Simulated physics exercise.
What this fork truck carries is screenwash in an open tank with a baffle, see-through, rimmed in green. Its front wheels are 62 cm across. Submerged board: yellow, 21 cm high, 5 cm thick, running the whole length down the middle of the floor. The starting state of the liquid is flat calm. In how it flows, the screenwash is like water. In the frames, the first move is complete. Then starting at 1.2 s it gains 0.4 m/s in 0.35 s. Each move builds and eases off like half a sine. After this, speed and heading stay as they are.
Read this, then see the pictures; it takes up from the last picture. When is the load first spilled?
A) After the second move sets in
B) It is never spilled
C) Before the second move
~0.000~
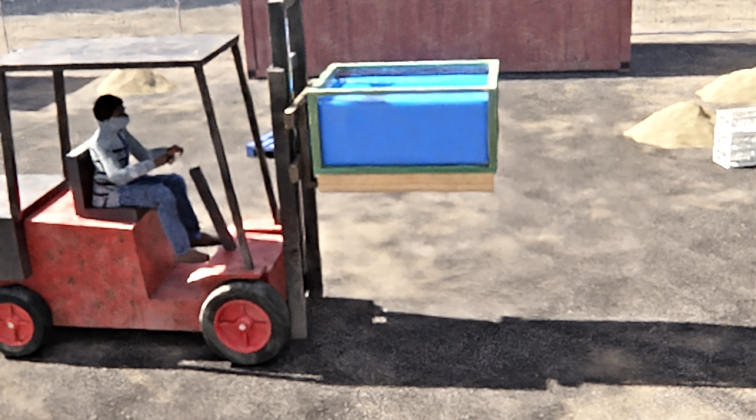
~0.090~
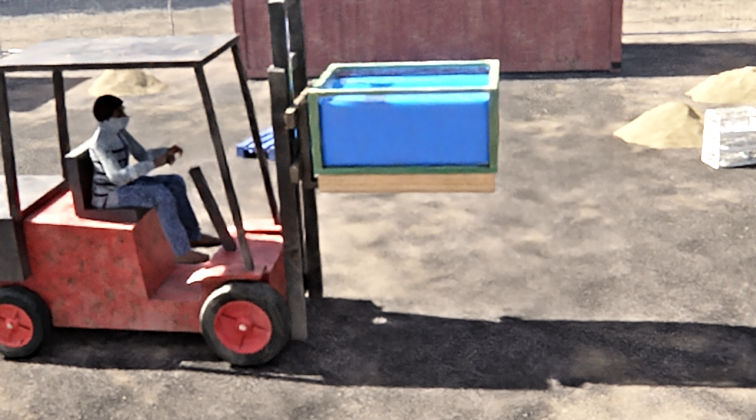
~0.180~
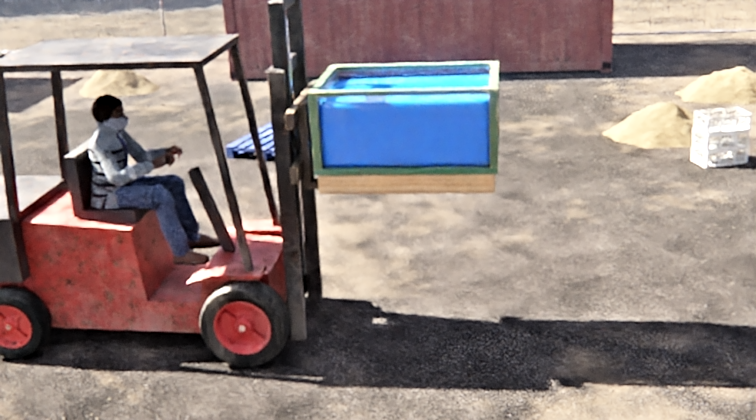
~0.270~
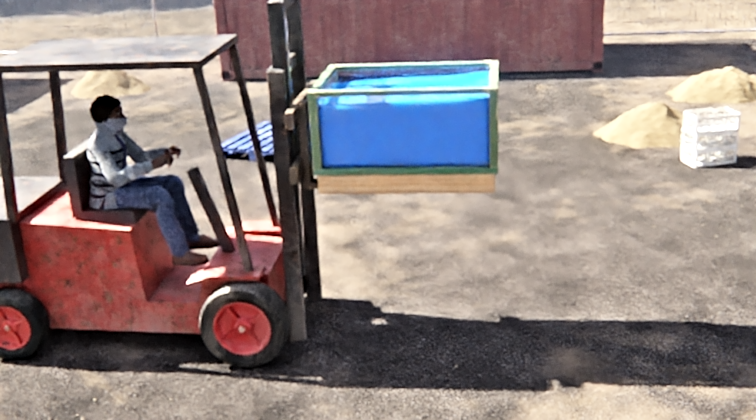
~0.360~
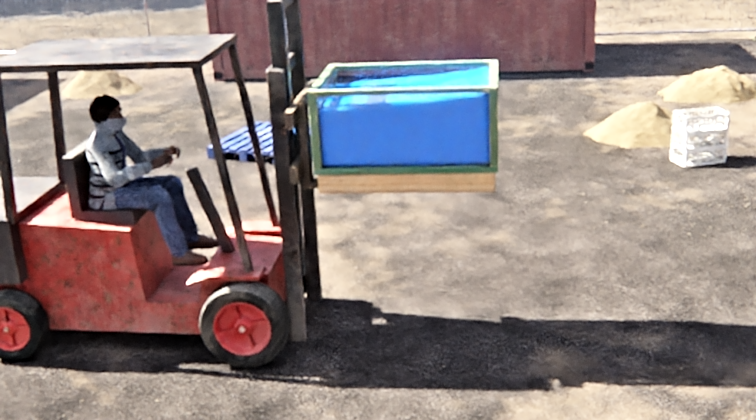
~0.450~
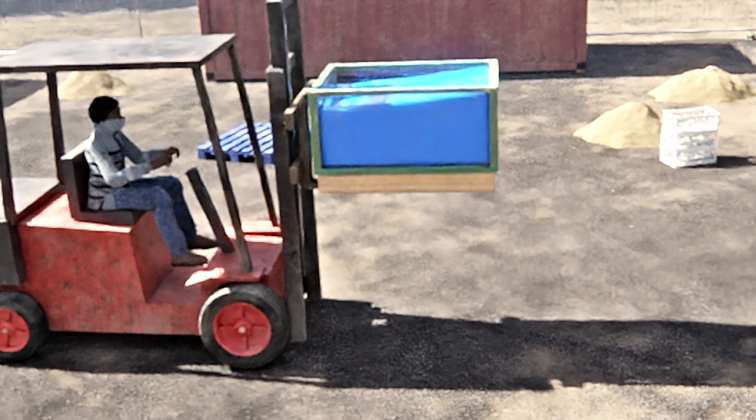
Option B: It is never spilled.
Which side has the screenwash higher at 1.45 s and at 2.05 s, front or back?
First at the rear end, then at the forward end.
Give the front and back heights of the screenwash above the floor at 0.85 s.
Heights: Front 44 cm, then back 44 cm.
By 0.85 s it stands 43 cm high behind and 43 cm in front; all of it is still inside.
By 1.45 s it stands 49 cm high behind and 36 cm in front; all of it is still inside.
By 2.05 s it stands 42 cm high behind and 46 cm in front; all of it is still inside.
By 4.53 s all of it is still inside.
